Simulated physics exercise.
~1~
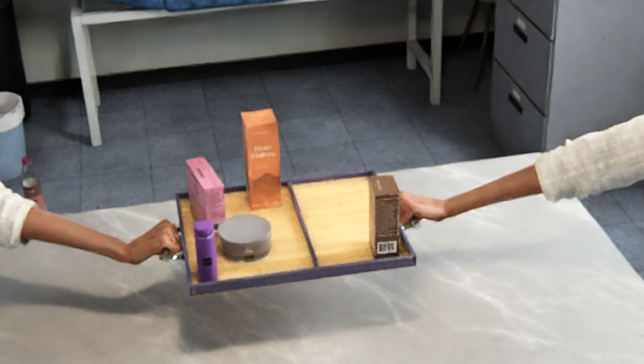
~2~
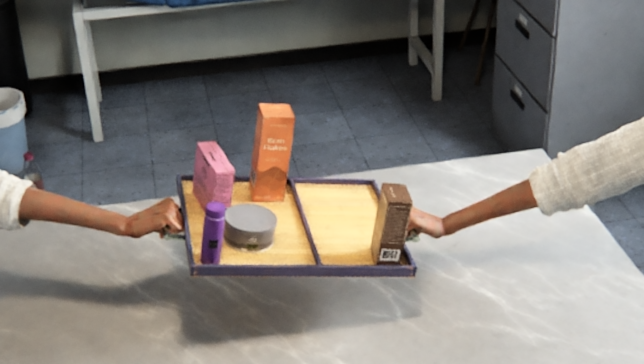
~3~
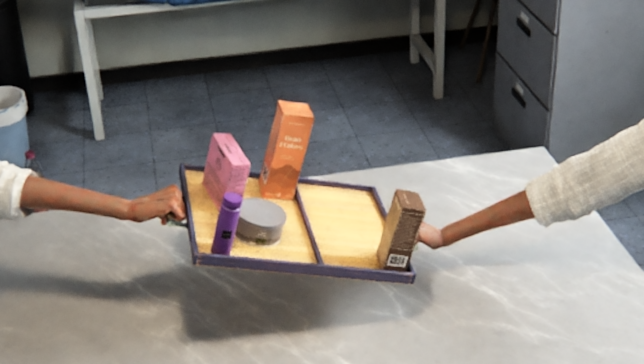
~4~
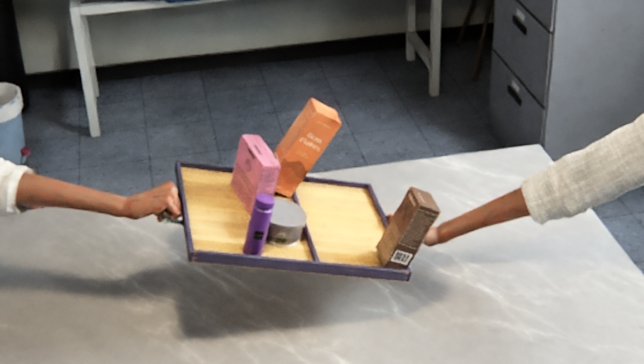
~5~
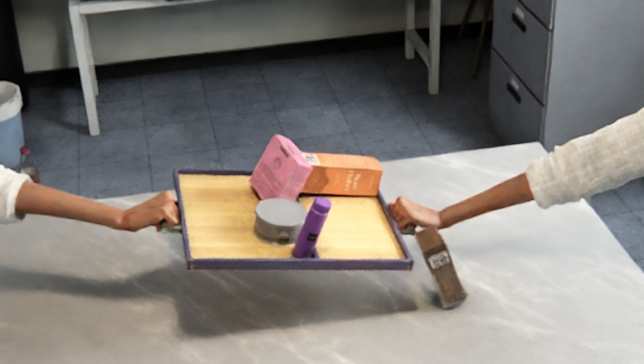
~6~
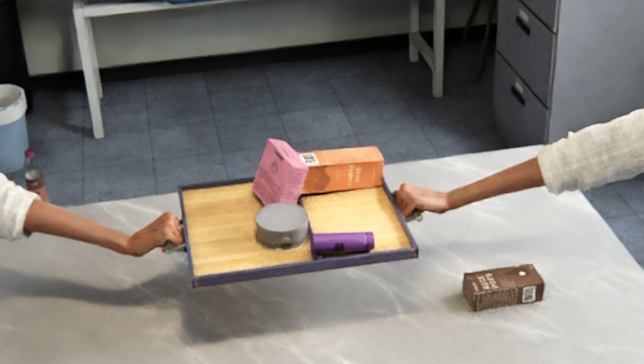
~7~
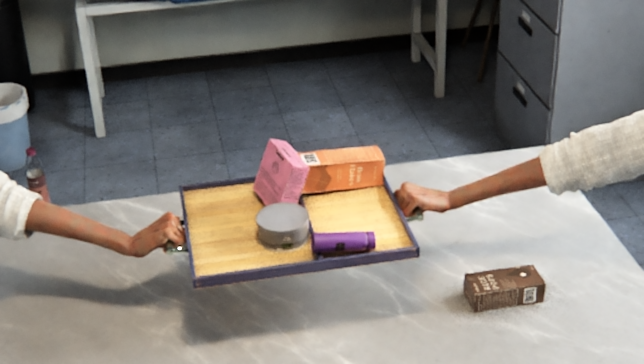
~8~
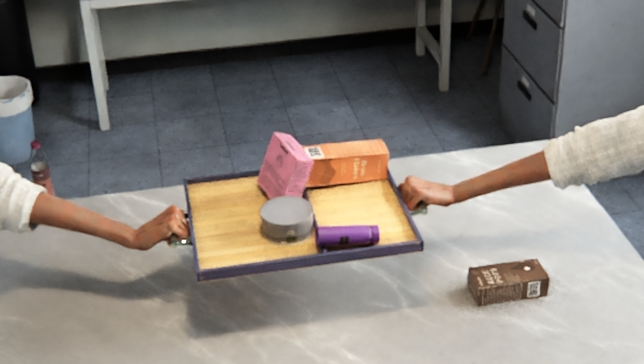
A shallow wooden tray with a dark rim and a cross bar is held by two hands, one at each side, above a pale marbled table, seen from slightly above in a room with a tiled floor and grey drawers. On it stand a pink packet, purple shaker, grey tub and tall orange carton at left, and a brown carton at right. The tray tips right edge down, and the items lean and slide right. The brown carton tumbles onto the table as the orange carton topples. The tray levels, leaving the shaker lying down and the packet leaning by the orange carton.
